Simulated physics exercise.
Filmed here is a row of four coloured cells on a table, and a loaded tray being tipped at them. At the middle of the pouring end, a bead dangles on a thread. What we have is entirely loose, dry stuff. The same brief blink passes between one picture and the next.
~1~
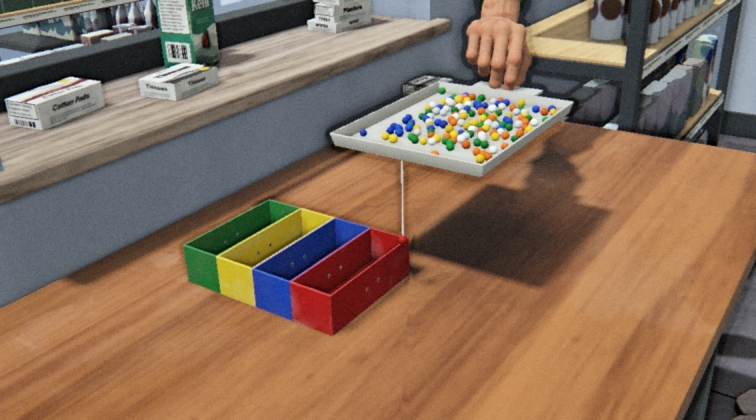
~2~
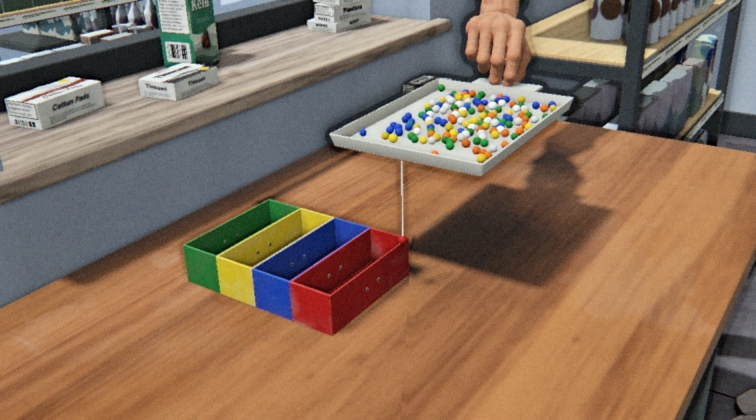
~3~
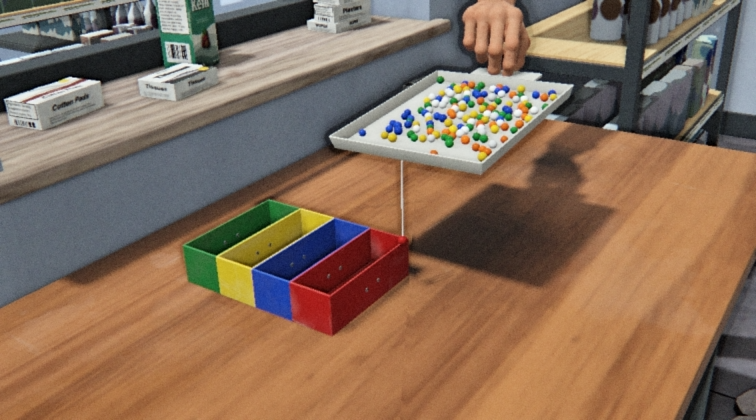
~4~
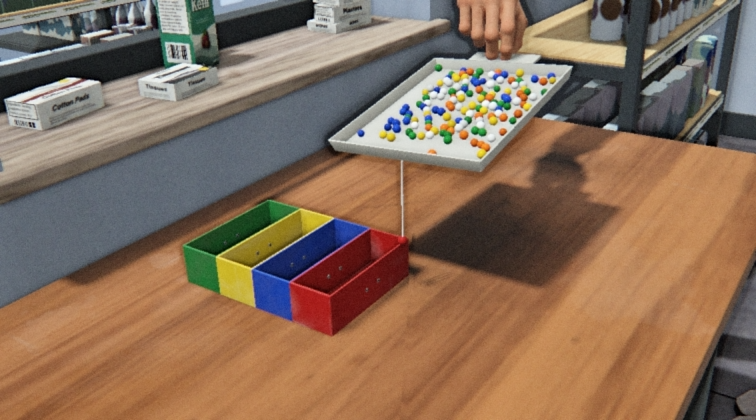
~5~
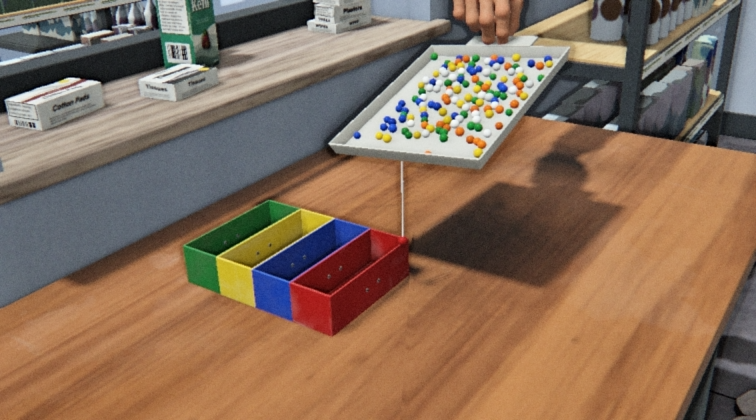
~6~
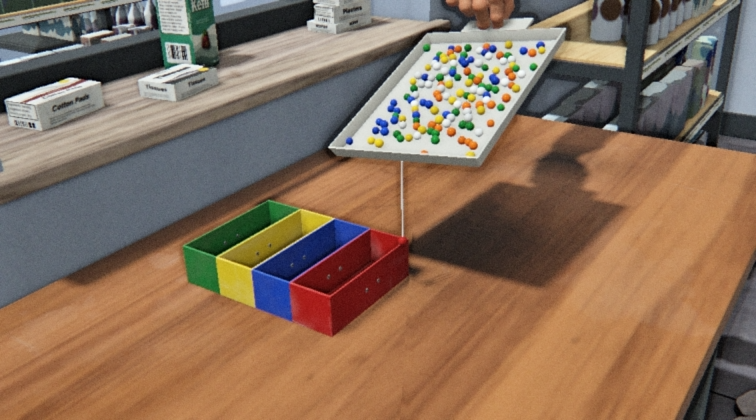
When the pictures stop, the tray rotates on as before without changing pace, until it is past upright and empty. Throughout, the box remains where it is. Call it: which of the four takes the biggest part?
The blue compartment.
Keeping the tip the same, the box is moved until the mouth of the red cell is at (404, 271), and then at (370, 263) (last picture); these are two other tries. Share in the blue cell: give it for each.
Roughly 20 per cent, and 60 per cent.
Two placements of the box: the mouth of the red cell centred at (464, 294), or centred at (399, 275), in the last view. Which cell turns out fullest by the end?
So the first one goes to the cell in green and the second to that yellow cell.
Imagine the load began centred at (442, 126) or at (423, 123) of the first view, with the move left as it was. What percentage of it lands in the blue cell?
It would be roughly 60 per cent for the first and roughly 50 per cent for the second.
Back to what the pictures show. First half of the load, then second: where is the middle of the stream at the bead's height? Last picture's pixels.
Around (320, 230), followed by around (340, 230).
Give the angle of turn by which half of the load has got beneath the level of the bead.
Somewhere near 80 degrees, I'd say.
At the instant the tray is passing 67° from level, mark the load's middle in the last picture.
The middle of the load sits near (347, 173).
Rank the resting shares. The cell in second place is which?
Ranked second: The red one.
Soon after the last picture, tray tipped steeply; about half on the tray; about a quarter in the blue cell; a small part in the red cell; a small part in the yellow cell; a stray few in the green cell; about a quarter falling or outside the box.
A little later, tray tipped past a quarter turn; a stray few on the tray; about half in the blue cell; about a quarter in the red cell; a small part in the yellow cell; a stray few in the green cell; a small part falling or outside the box.
Later still, tray tipped past a quarter turn; about two thirds in the blue cell; about a quarter in the red cell; a small part in the yellow cell; a stray few in the green cell; a small part falling or outside the box.
At rest, tray tipped past a quarter turn; about two thirds in the blue cell; about a quarter in the red cell; a small part in the yellow cell; a stray few in the green cell; a small part outside the box.
